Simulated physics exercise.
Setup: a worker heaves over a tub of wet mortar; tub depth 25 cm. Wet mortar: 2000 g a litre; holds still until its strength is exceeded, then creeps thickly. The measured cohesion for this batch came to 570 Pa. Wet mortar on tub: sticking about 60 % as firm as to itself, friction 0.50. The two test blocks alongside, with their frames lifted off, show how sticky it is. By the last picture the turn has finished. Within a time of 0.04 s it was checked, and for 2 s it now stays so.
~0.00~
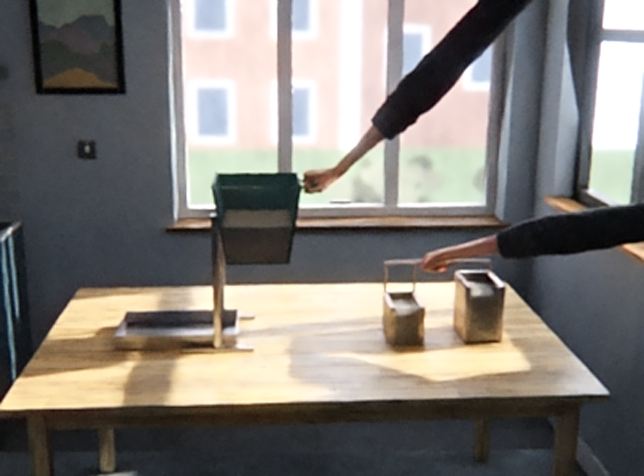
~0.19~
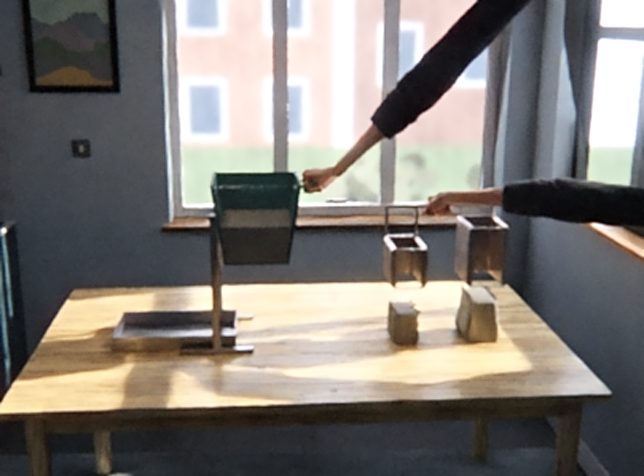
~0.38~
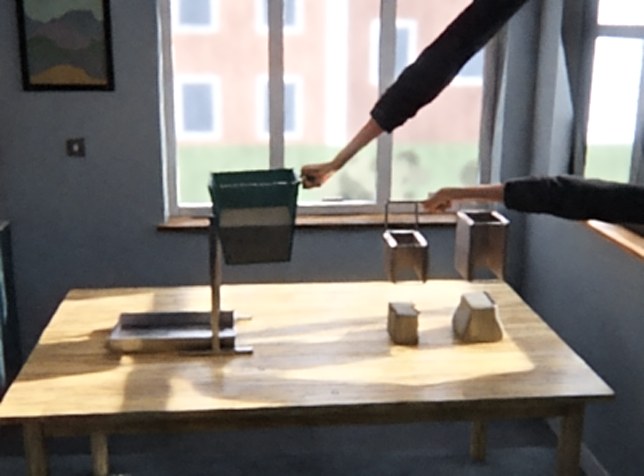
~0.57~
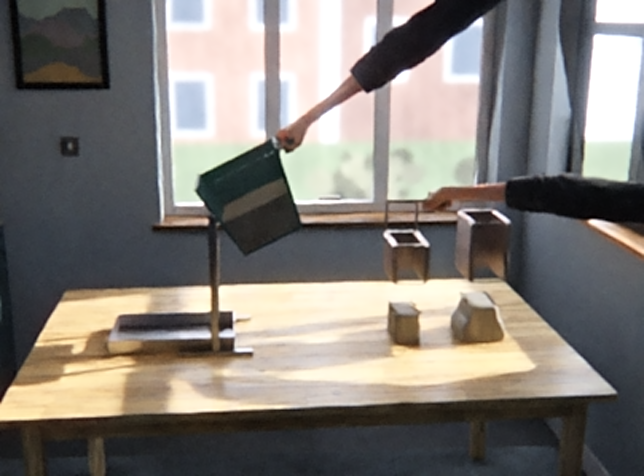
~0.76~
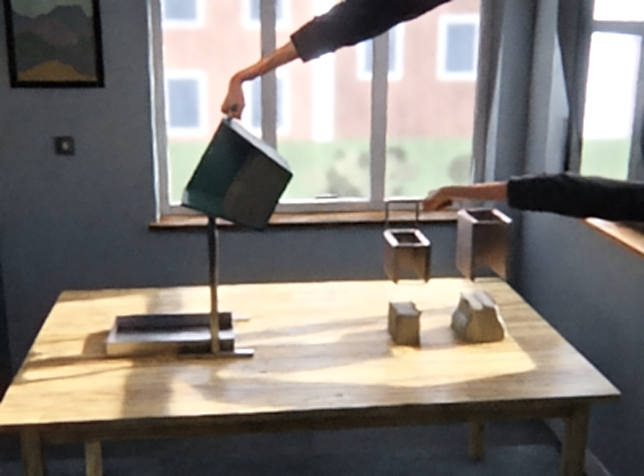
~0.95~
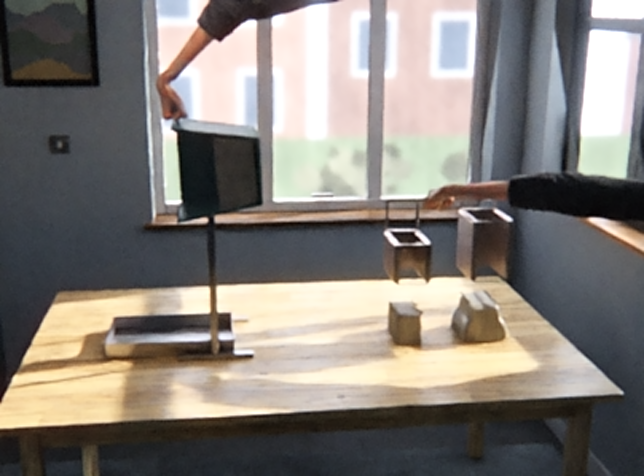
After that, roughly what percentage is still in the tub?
Roughly 63 %.
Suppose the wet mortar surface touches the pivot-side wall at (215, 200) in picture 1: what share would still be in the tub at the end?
In that case, around 35 percent.
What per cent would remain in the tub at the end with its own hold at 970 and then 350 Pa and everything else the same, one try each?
The answers, in order, are 70 % and 55 %.
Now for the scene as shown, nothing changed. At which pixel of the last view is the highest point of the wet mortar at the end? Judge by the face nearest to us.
At about (235, 184).
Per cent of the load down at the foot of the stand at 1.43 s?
I reckon around 0 % of it.
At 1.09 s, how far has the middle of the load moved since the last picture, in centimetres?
Close to 6 centimetres.
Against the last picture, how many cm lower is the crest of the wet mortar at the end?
About 14 cm.
By 1.09 s, the tub is at 92 degrees and holds 100 %.
By 1.26 s, the tub is at 92 degrees and holds 80 %.
By 1.43 s, the tub is at 92 degrees and holds 63 %.
By 1.60 s, the tub is at 92 degrees and holds 63 %.
By 2.95 s, at the end, the tub is at 92 degrees and holds 63 %.
